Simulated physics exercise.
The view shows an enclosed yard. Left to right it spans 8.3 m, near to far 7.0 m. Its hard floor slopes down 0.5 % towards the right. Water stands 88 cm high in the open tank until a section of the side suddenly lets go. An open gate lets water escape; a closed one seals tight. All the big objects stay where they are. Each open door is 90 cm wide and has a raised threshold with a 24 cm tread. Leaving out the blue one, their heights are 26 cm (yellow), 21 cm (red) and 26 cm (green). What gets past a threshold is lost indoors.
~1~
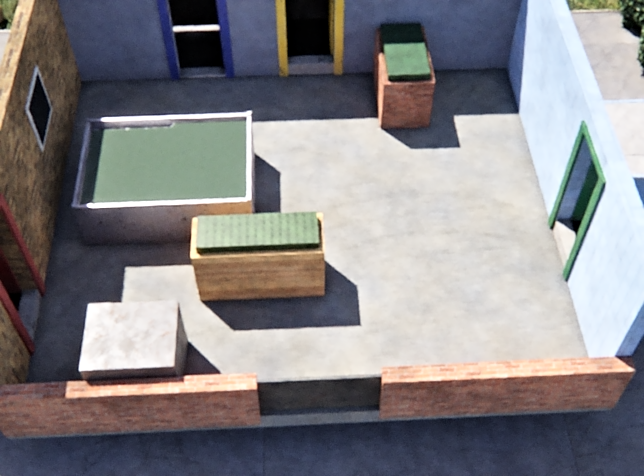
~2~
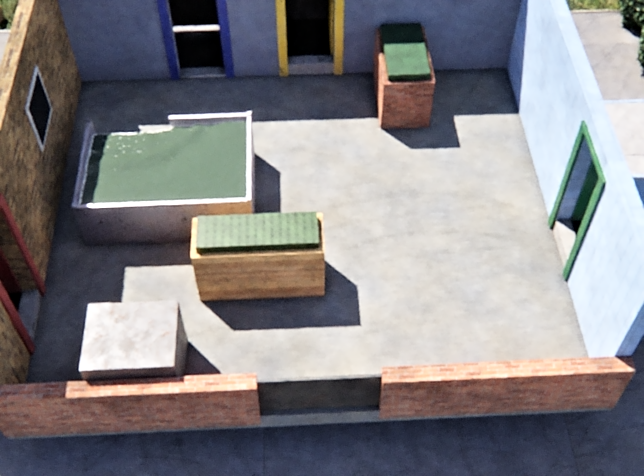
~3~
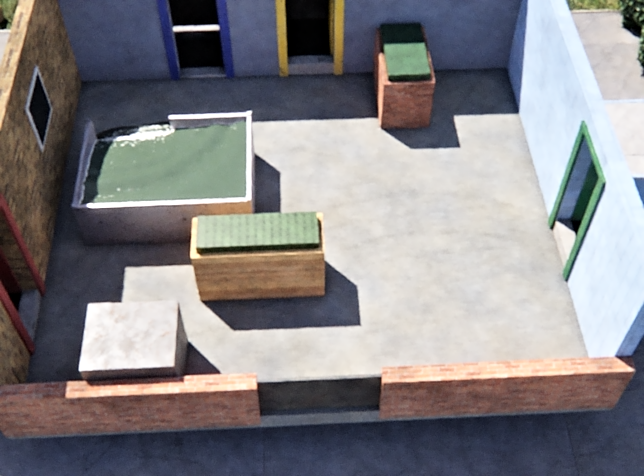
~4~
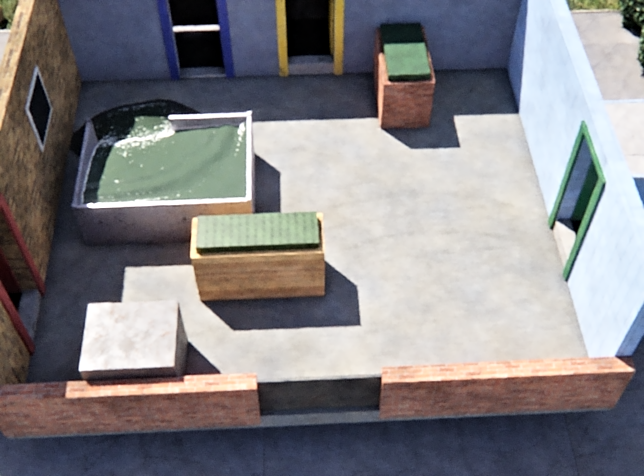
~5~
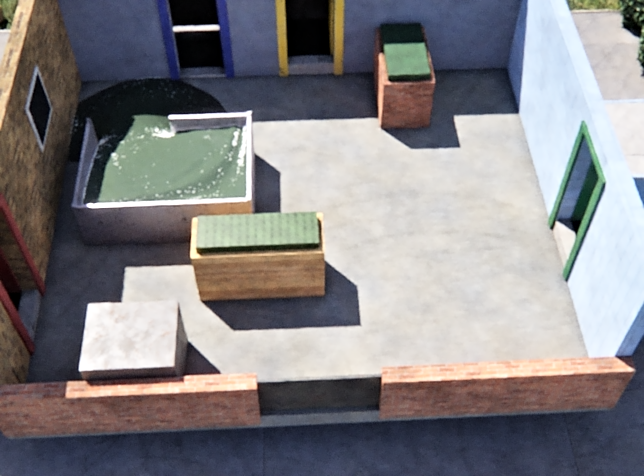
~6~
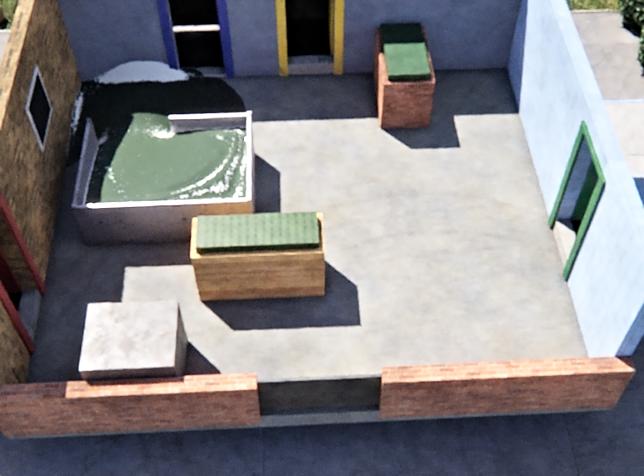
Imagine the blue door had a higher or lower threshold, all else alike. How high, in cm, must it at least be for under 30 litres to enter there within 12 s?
Some 31 cm above the ground.
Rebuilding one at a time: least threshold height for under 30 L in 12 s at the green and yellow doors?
Roughly 5.5 cm at green and 12.0 cm at yellow.
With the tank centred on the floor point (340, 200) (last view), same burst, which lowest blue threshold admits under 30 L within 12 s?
Some 24 cm.
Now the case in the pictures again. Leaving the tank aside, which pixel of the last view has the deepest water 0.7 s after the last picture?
Near (82, 86).
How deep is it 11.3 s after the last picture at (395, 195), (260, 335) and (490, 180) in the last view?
In that order: 3, 6 and 5 cm.
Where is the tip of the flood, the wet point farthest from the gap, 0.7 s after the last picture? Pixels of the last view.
Near (306, 79).
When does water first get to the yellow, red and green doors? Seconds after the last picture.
Yellow 0.7 s, red 2.6 s, green 4.0 s.
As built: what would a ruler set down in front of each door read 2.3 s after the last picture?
Depths in cm: Yellow 11, blue 22, red 0, green 0.
Then, 0.7 s after the last picture water covers 15 % of the floor, deepest (70 cm) near (82, 86); 27 cm at the blue door, 78 litres in over its 5 cm threshold.
Then, 2.3 s after the last picture water covers 25 % of the floor, deepest (38 cm) near (126, 104); 22 cm at the blue door, 295 litres in over its 5 cm threshold.
Then, 11.3 s after the last picture water covers 95 % of the floor, deepest (13 cm) near (585, 386); 7 cm at the blue door, 579 litres in over its 5 cm threshold.
At the blue door as built, the water peaked near 27 cm, 0.7 s after the last picture.
Run again over the same 12 s with other heights there, 82 litres in over 25 cm, 17 litres over 33.5 cm. The limit of 30 litres is kept from about 31 cm up.
